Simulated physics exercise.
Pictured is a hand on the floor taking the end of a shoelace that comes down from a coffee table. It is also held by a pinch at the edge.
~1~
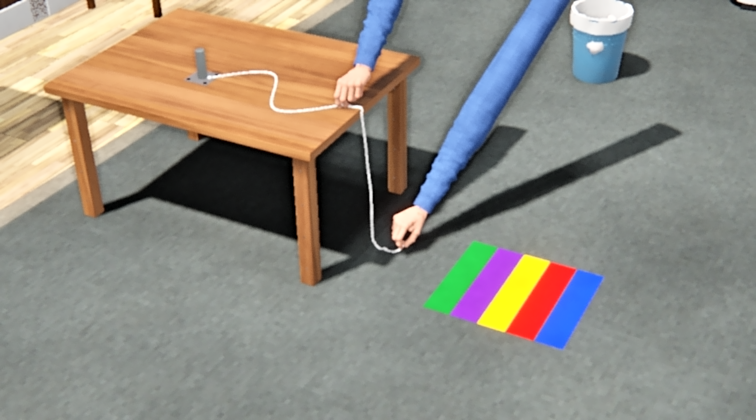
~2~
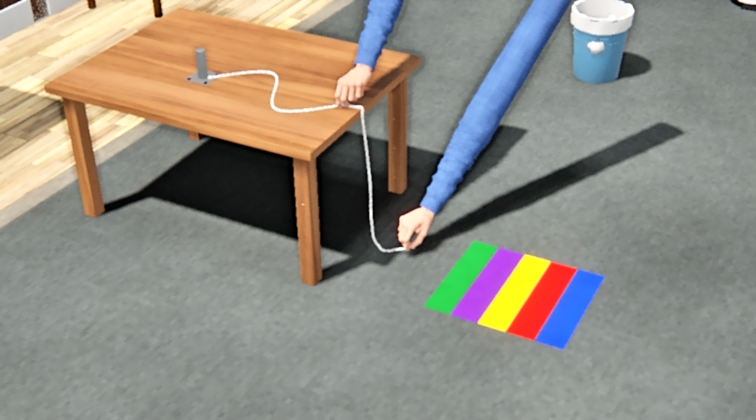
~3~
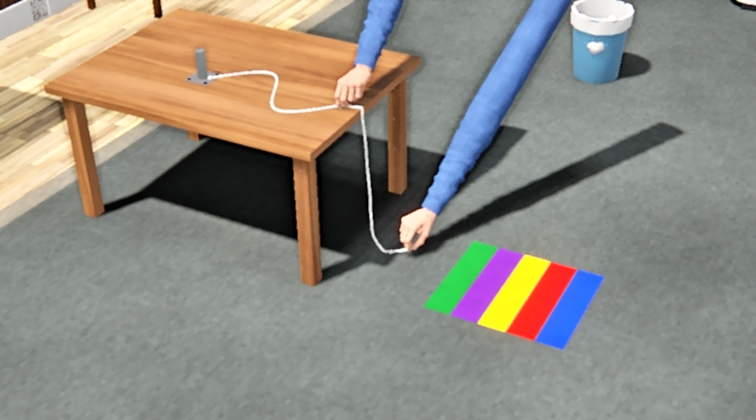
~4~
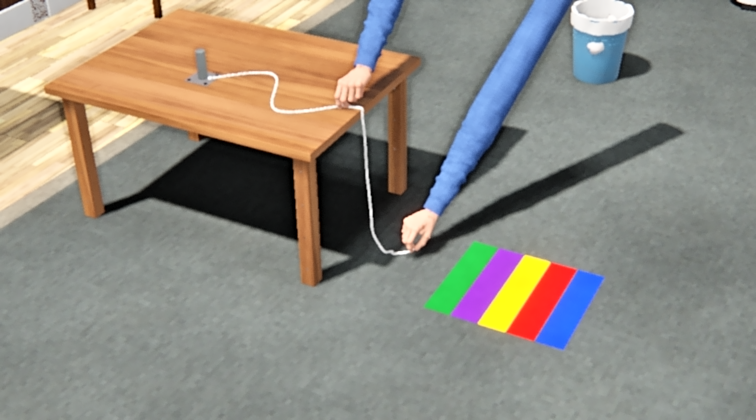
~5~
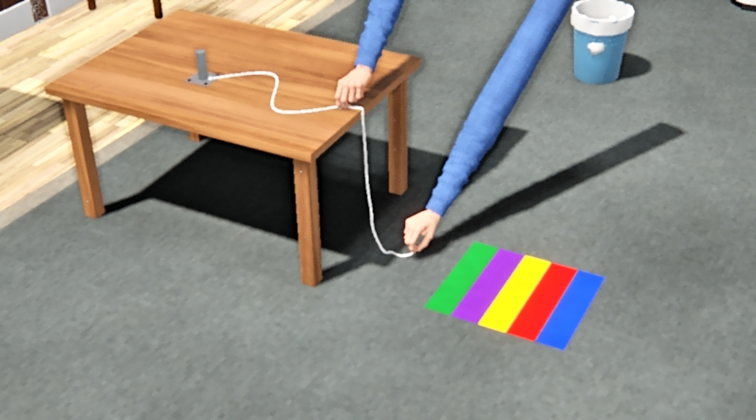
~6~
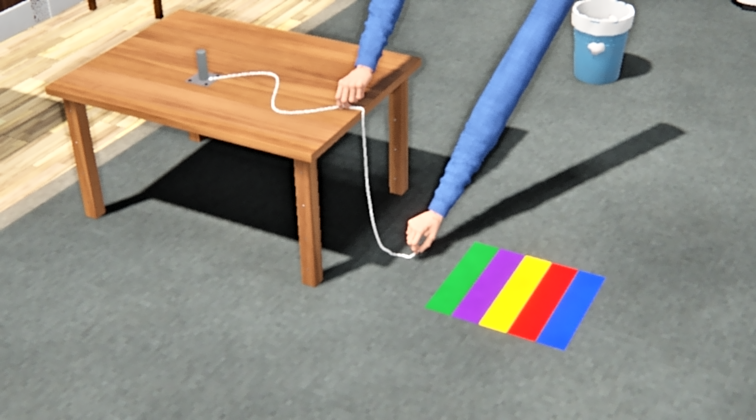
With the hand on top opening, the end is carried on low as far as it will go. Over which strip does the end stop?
Over the blue strip.
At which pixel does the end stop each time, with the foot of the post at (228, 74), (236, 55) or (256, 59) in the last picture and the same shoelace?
Going through them in sequence: (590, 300), (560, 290) and finally (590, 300).
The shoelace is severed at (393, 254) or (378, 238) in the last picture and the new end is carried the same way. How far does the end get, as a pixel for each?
First (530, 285), then (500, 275).
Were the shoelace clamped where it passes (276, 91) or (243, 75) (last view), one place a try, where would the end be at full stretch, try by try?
Respectively, (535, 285) and (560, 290).
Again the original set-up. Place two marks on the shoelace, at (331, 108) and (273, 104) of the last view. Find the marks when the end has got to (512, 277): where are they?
Point 1 - (369, 142); point 2 - (324, 105).
Soon after, end near (512, 277); over yellow.
Then, end near (550, 288); over red.
At full stretch, end near (573, 294); over blue. It halts on the blue strip.
